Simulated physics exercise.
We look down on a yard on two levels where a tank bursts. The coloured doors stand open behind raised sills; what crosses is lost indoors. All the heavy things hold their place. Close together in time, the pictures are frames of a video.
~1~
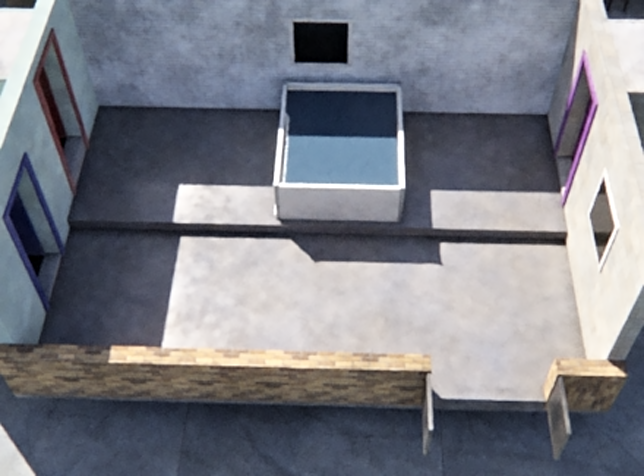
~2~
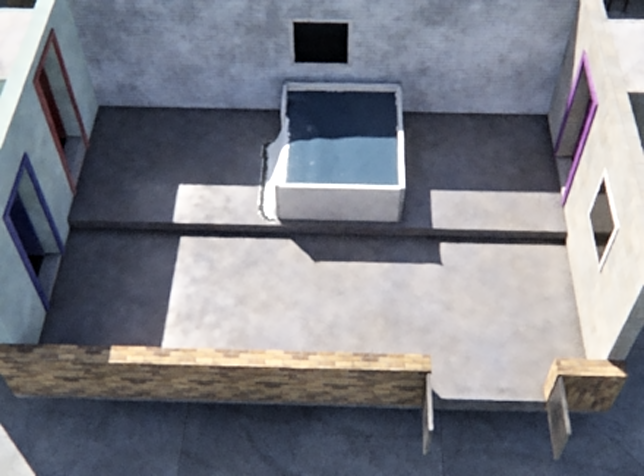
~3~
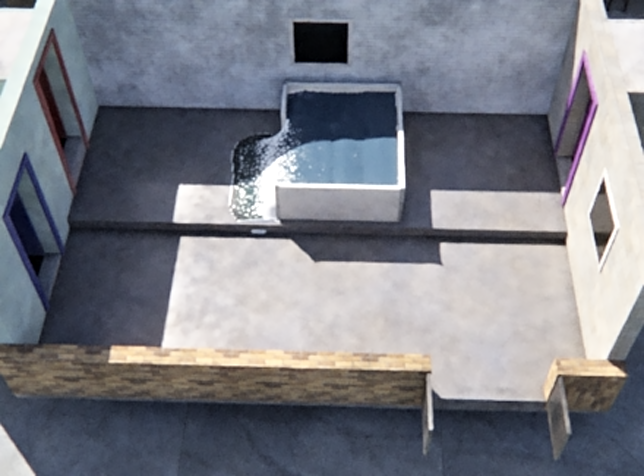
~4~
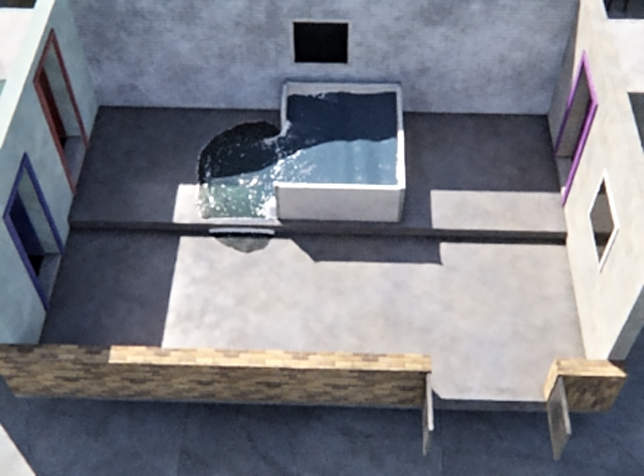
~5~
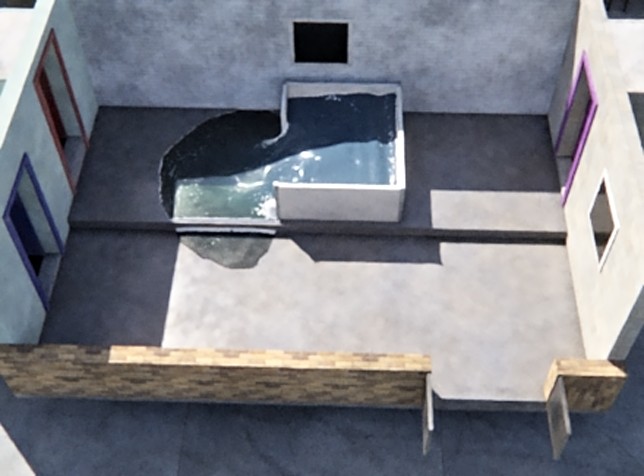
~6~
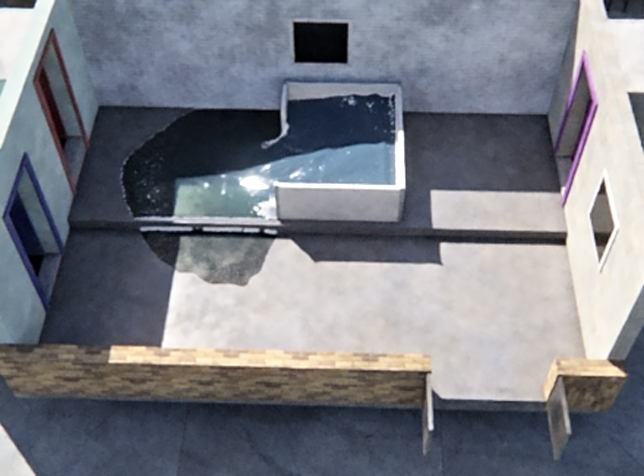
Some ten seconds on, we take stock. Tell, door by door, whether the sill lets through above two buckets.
I expect the blue door to go past two buckets; I expect the red door to stop at two buckets or less; I expect the purple door to stop at two buckets or less.
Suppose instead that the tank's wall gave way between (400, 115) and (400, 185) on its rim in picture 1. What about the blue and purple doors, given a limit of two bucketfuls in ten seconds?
Outcome: Blue door remains short; purple door overshoots.
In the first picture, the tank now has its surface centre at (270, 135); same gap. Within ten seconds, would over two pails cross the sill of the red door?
Well, the red door breaks the limit here.
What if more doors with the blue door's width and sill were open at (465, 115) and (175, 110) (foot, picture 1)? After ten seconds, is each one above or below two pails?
The first door ends up below and the second ends up above.
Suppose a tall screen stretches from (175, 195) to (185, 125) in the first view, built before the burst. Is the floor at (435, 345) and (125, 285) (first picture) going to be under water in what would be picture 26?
Spared and submerged, in that order.
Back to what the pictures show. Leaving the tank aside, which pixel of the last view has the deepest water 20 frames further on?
Near (35, 359).
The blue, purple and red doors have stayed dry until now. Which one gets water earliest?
The red-painted one.
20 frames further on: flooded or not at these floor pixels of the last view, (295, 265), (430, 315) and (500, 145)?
Same order as asked: Dry as before; dry as before; dry as before.
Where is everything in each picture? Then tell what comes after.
In the first frame, still water in the water tank at (341, 136).
In the second frame, the front is at (273, 144), out from the gap at (283, 168).
In the third frame, the front is at (244, 143), out from the gap at (283, 171).
In the fourth frame, water pours out at (283, 171) and has run to (207, 150).
In the fifth frame, water pours out at (283, 172) and has run to (169, 157).
In the sixth frame, the front is at (132, 159), out from the gap at (283, 172).
A moment on, water covers 35 % of the floor; the blue door wet at the sill, nothing in, the red door wet at the sill, nothing in, the purple door not reached.
Next, water covers 40 % of the floor; the blue door over two buckets in, the red door wet at the sill, nothing in, the purple door not reached.
Then, water covers 40 % of the floor; the blue door over two buckets in, the red door under two buckets in, the purple door not reached.
Later, water covers 80 % of the floor; the blue door far over two buckets in, the red door under two buckets in, the purple door not reached.
In the end, water covers 85 % of the floor; the blue door far over two buckets in, the red door under two buckets in, the purple door wet at the sill, nothing in.
